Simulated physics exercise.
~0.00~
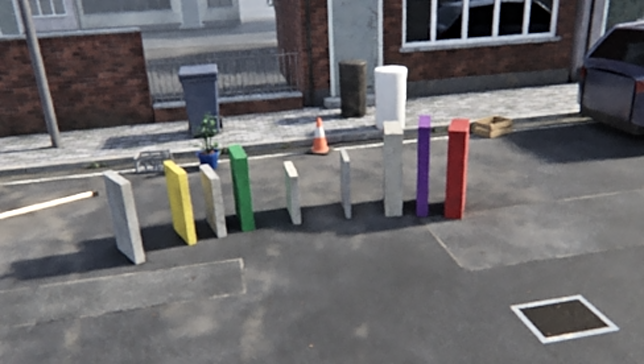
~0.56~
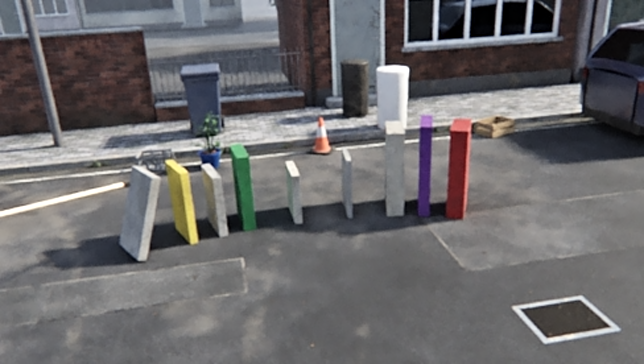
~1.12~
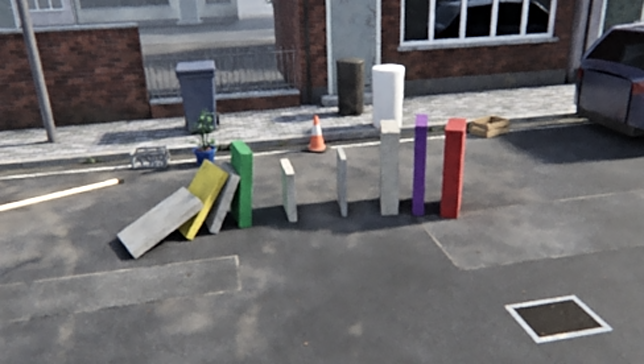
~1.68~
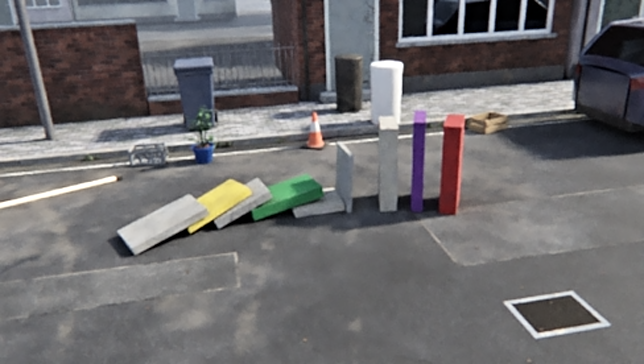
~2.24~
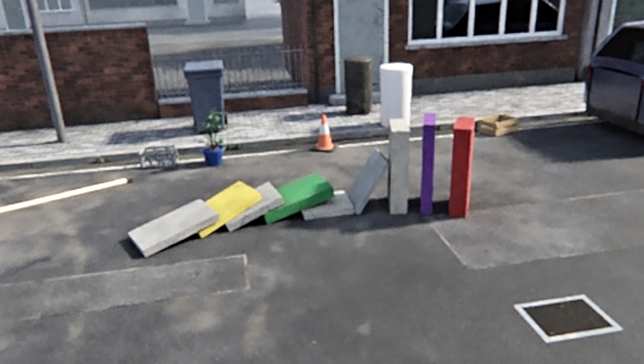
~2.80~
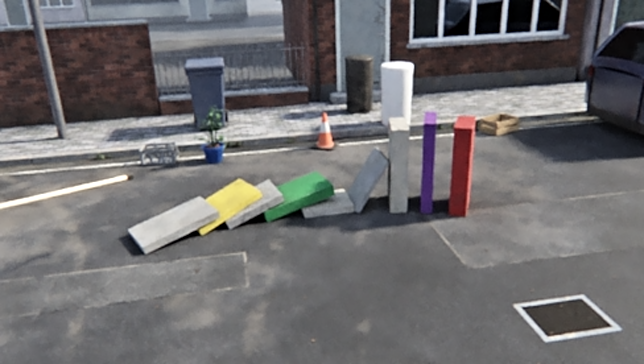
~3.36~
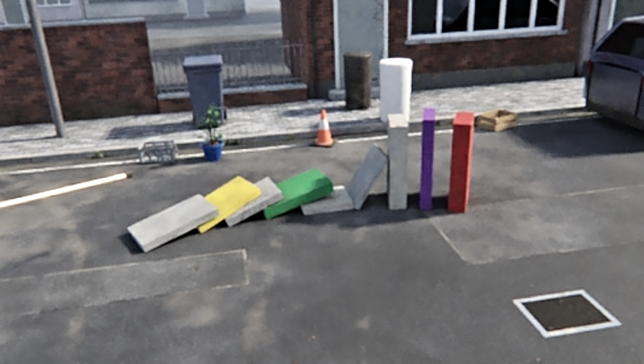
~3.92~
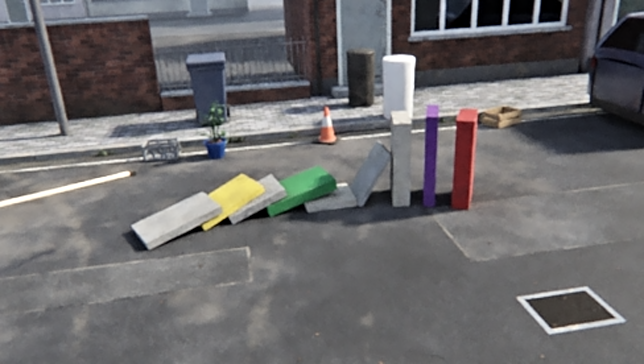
A row of upright slabs stood along a roadside, and the pale one at the left end tipped right, toppling the yellow, grey and green ones in turn, until a small slab leaned against a tall pale one, which stayed standing with the purple and red.
